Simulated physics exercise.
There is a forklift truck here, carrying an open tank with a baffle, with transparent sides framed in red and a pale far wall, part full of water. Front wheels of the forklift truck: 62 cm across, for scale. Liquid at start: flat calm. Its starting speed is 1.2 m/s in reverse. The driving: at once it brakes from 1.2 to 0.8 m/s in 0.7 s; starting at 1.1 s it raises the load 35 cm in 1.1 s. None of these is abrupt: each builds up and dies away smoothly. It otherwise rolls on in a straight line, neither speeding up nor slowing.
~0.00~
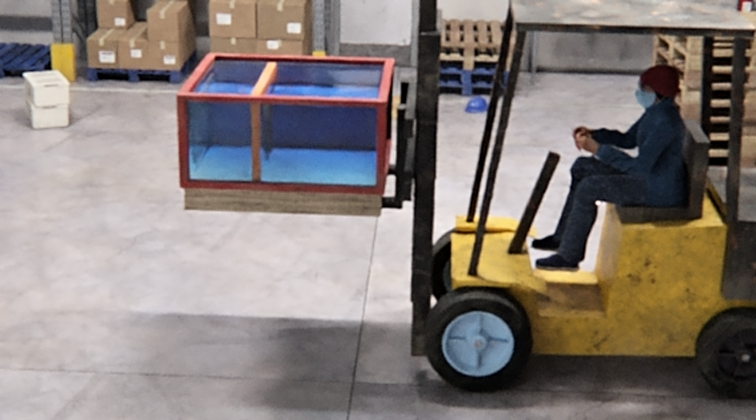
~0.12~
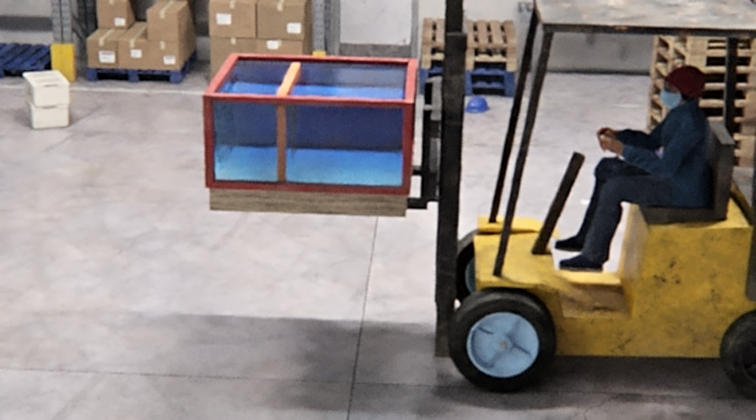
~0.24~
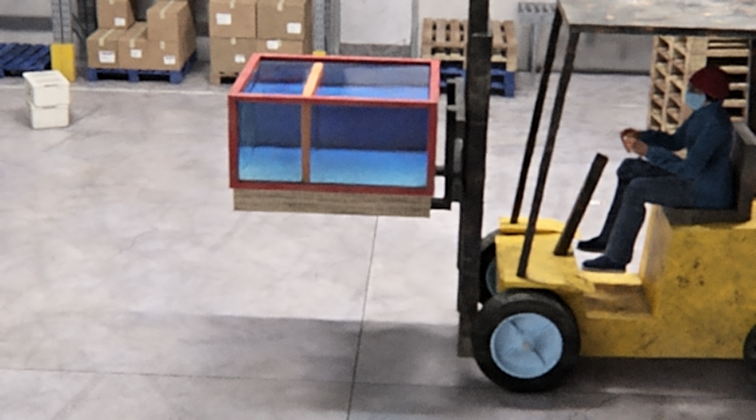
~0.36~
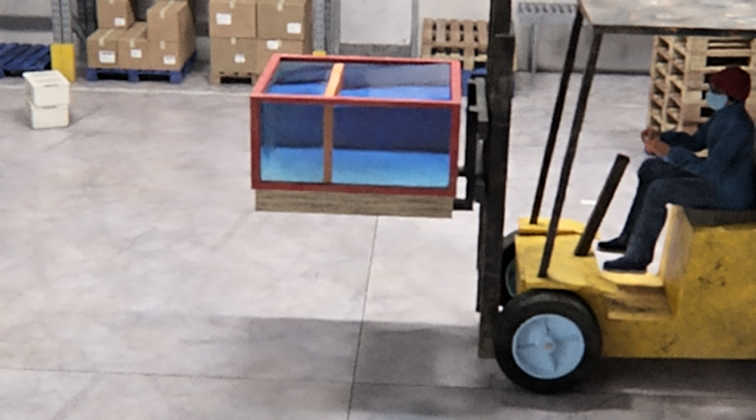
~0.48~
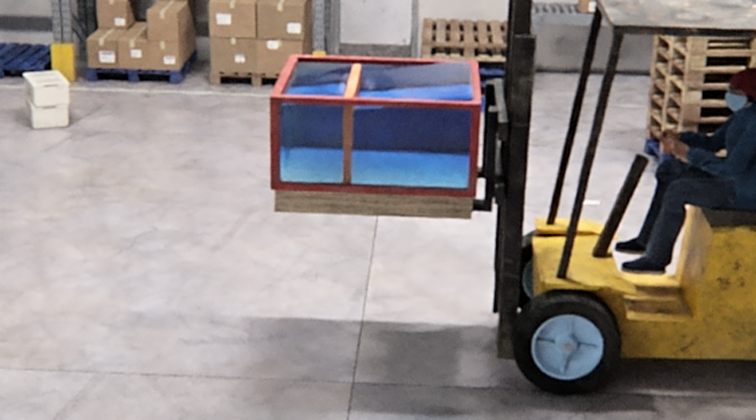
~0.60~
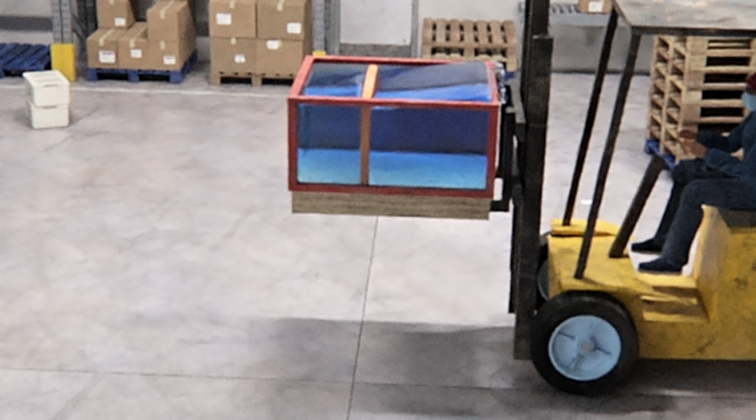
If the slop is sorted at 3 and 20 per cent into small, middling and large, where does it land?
It lands in small.
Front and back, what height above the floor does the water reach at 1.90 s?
Front 46 cm and back 44 cm.
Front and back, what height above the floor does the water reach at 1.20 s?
Roughly 42 cm in front and 44 cm behind.
Then, 1.20 s in, it stands 45 cm high behind and 43 cm in front; 1 per cent has gone over the back.
Then, 1.90 s in, it stands 45 cm high behind and 46 cm in front; 1 per cent has gone over the back.
Then, 2.70 s in, it stands 47 cm high behind and 46 cm in front; 1 per cent has gone over the back.
Then, 5.18 s in, 1 per cent has gone over the back, 4 of 427 litres.
